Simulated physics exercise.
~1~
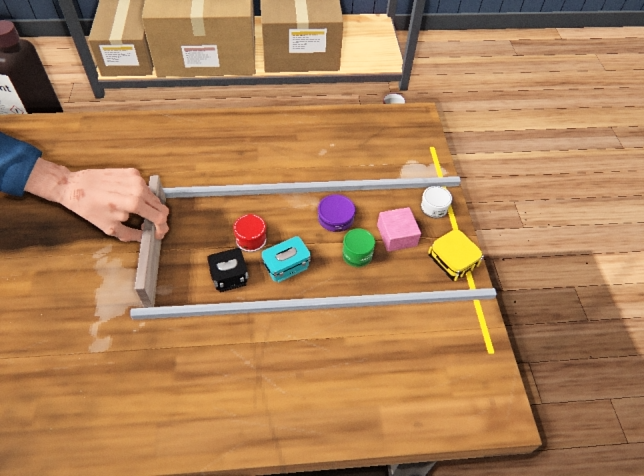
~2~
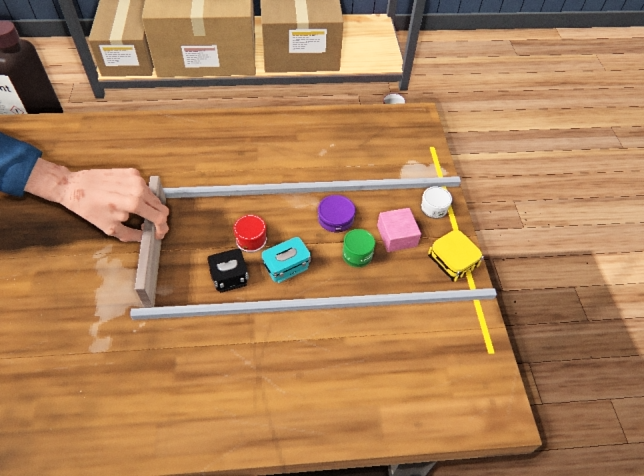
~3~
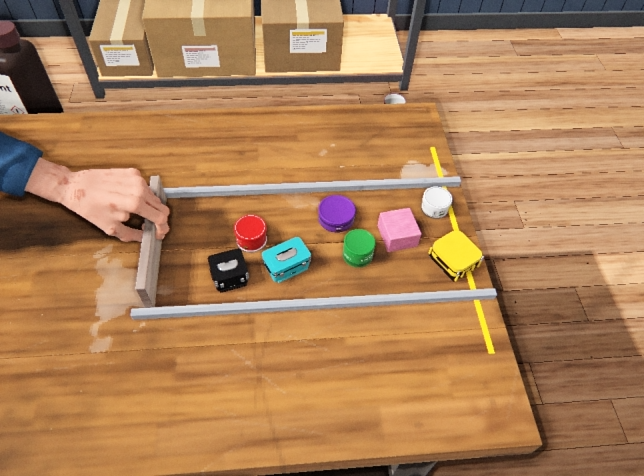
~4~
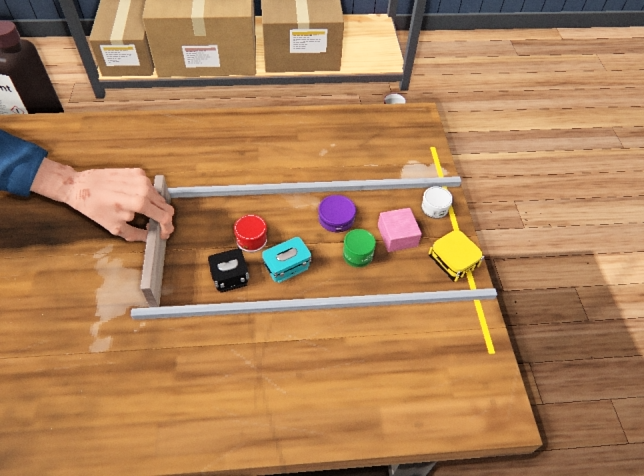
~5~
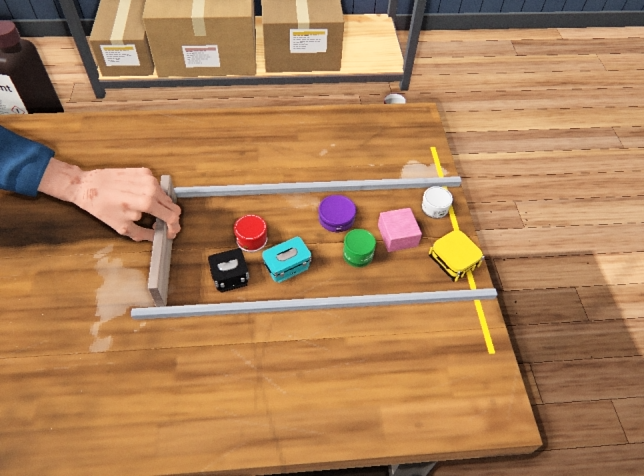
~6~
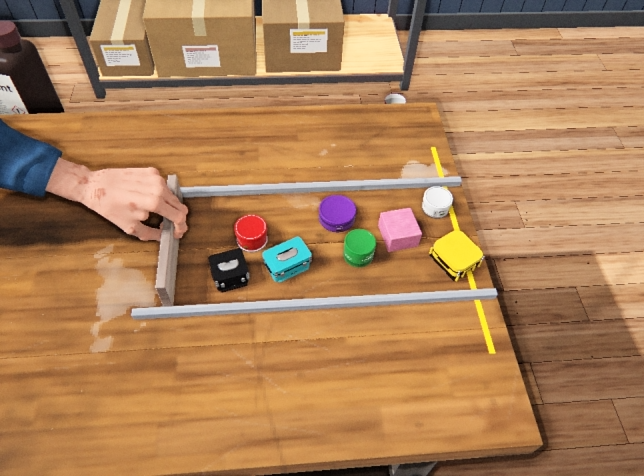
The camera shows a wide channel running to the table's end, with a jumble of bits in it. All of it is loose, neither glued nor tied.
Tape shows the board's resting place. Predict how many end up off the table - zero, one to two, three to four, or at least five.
Count off: Above four.
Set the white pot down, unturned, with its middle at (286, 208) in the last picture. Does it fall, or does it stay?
The answer: It keeps its place.
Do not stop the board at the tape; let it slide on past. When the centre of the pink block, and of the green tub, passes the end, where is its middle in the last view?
The middle is at (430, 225) when it's the pink block, and at (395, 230) when it's the green tub.
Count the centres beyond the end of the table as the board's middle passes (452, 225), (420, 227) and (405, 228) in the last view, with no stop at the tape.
Respectively 5, 2 and 2.
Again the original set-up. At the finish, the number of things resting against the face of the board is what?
3 in contact.
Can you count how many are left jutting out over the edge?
Looks like 3 of them.
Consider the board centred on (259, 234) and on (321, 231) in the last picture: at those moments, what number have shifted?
It comes to 3 for the first spot, 6 for the other.
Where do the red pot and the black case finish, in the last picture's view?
Going in order: First (476, 230), then (486, 260).
Soon after, none off yet; yellow case at rest near (456, 255); white pot at rest near (437, 203); pink block at rest near (400, 230).
After that, none off yet; yellow case displaced a little near (469, 256); white pot at rest near (437, 203); pink block displaced about its own width near (424, 223).
And then, one off so far; yellow case on its way down near (451, 407); white pot displaced about its own width near (454, 199); pink block displaced well along near (460, 223).
In the end, the number that fall off is five or more; gone, turquoise case, green tub, pink block, white pot and yellow case.
